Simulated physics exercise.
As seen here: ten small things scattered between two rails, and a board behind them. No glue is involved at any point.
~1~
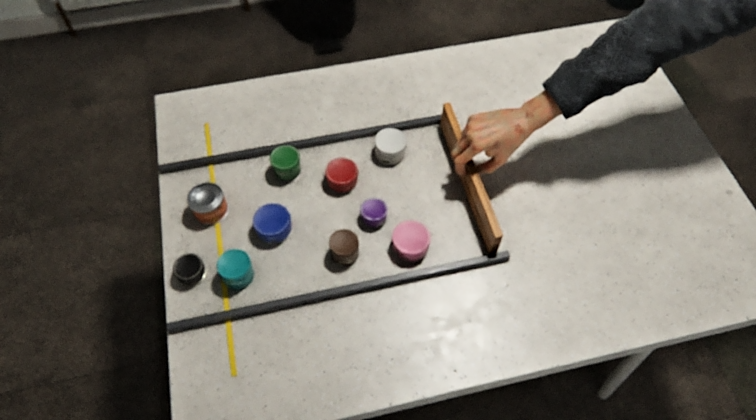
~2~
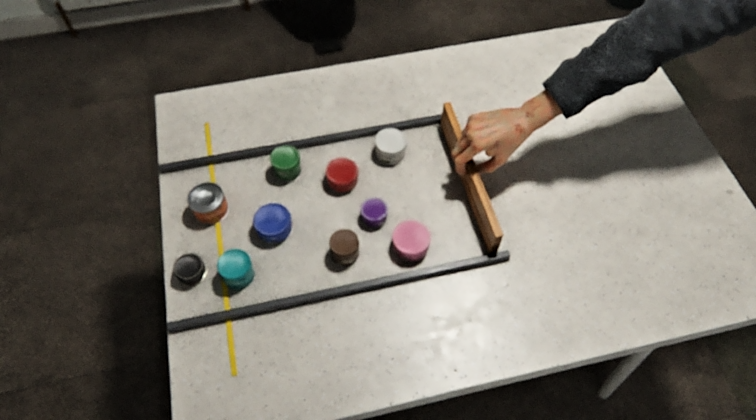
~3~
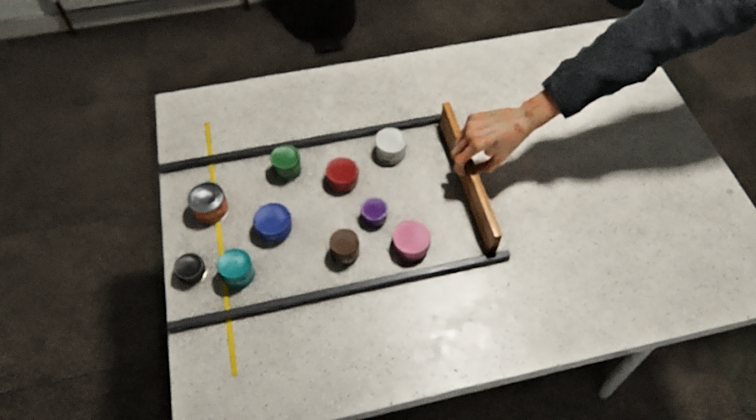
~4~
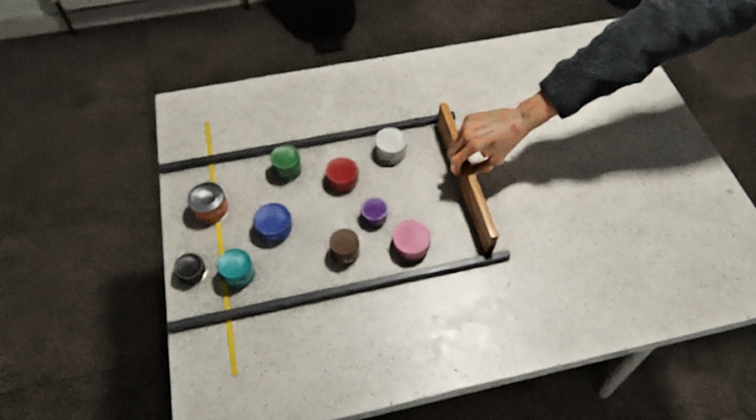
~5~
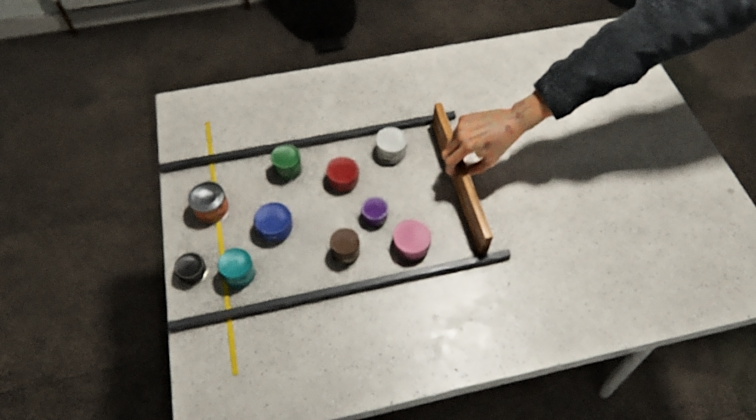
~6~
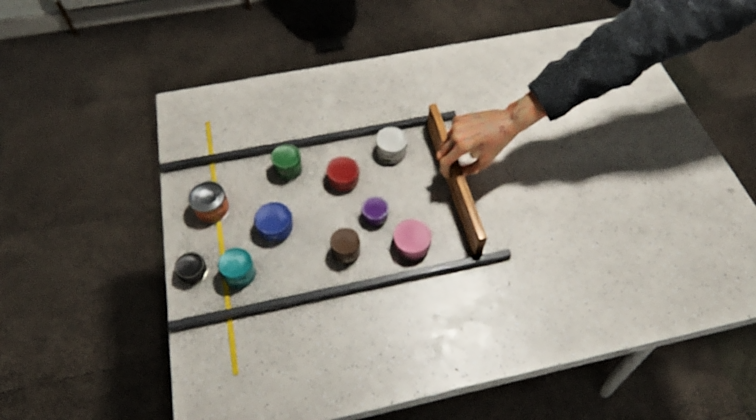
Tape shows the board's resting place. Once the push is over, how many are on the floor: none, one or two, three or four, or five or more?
The sweep knocks one or a pair off.
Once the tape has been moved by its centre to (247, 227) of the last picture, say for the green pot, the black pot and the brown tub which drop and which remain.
The green pot? It is safe. The black pot? It does not stay. The brown tub? It is safe.
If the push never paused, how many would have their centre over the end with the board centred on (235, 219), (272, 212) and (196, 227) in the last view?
Respectively 1, 0 and 6.
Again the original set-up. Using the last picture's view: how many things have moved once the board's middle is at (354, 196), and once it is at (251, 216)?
So far 5, and 10 at the second.
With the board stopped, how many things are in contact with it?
It is in contact with 4.
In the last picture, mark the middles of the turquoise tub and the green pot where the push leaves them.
Final spots - turquoise tub (166, 291), green pot (164, 178).
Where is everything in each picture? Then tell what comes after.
Black pot (190, 270); orange tin (208, 204); turquoise tub (236, 270); board (469, 175); tape (219, 234), in the first picture.
Orange tin (209, 204); white tub (391, 147), in the second picture.
Turquoise tub (237, 269); purple pot (374, 213), in the third picture.
Black pot (191, 270); blue tin (273, 224), in the fourth picture.
Orange tin (209, 203); green pot (287, 163), in the fifth picture.
Black pot (192, 269); orange tin (210, 203); turquoise tub (237, 268); board (454, 177); tape (220, 232), in the sixth picture.
Soon after, none off yet; black pot at rest near (192, 269); orange tin at rest near (210, 203); turquoise tub at rest near (237, 268).
After that, none off yet; black pot at rest near (192, 269); orange tin at rest near (210, 203); turquoise tub moving near (228, 269).
In the end, the number that fall off is one or two; gone, black pot.
